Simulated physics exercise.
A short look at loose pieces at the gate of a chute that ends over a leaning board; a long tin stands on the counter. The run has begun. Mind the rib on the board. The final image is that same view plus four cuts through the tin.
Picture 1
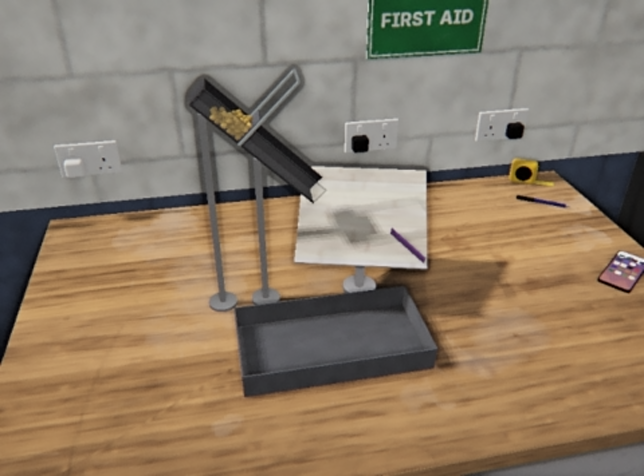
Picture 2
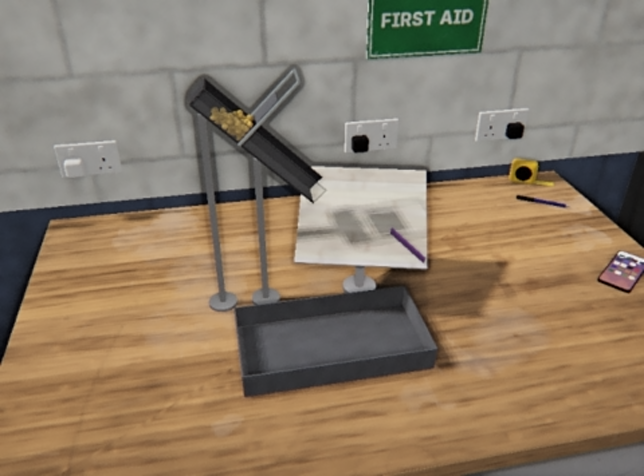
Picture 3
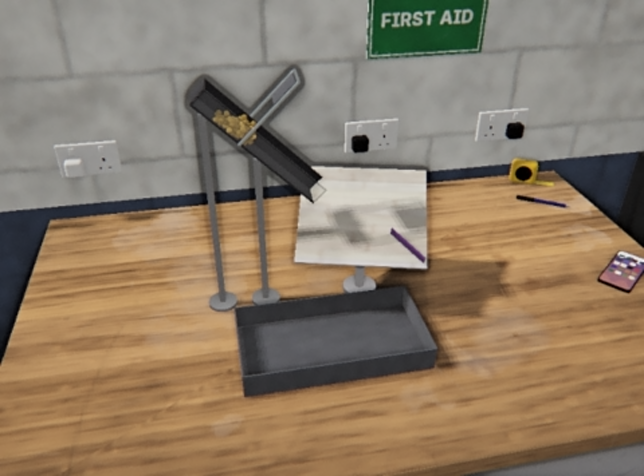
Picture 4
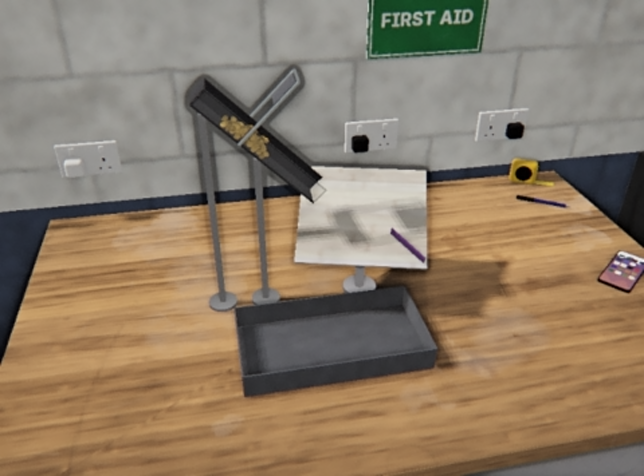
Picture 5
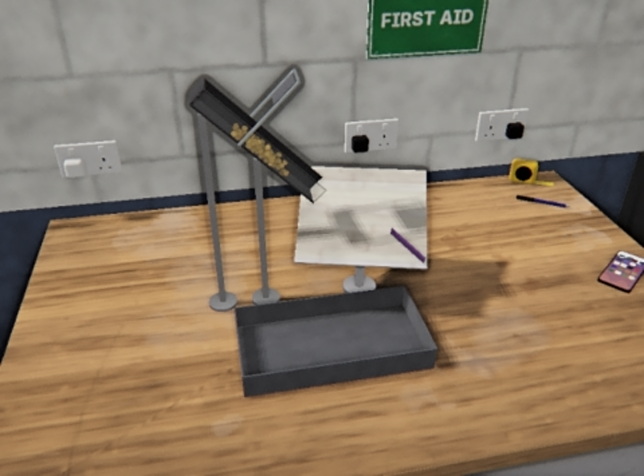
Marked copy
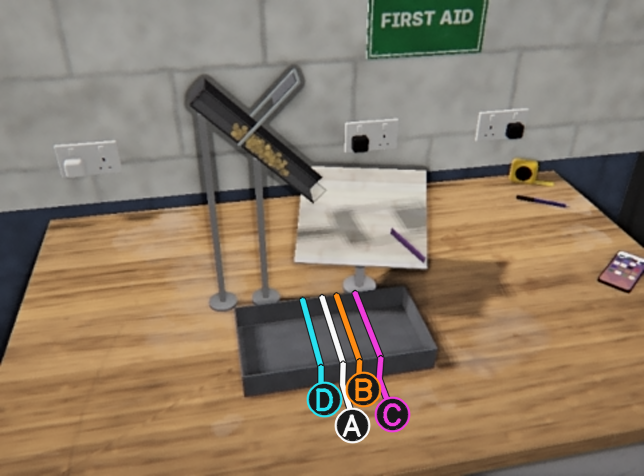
Golden puffed corn balls sat bunched behind the gate of a dark, sloping chute, then slid down past it toward the right, spreading out along the channel, while the long tin below stayed empty.
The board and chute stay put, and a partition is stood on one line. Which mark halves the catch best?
The answer is line C.
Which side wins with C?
Right.
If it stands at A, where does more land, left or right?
Right.
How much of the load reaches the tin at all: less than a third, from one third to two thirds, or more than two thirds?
It is more than two thirds.
On the marked copy, line A crosses the front rim at (342, 362); line B crosses the front rim at (359, 360); line C crosses the front rim at (380, 357); line D crosses the front rim at (320, 366).
If A is chosen, of what is caught, just a few on the left of the divider, almost all on the right.
If B is chosen, of what is caught, about a tenth on the left of the divider, the larger part on the right.
If C is chosen, of what is caught, roughly a quarter on the left of the divider, roughly two thirds on the right.
If D is chosen, of what is caught, just a few on the left of the divider, almost all on the right.
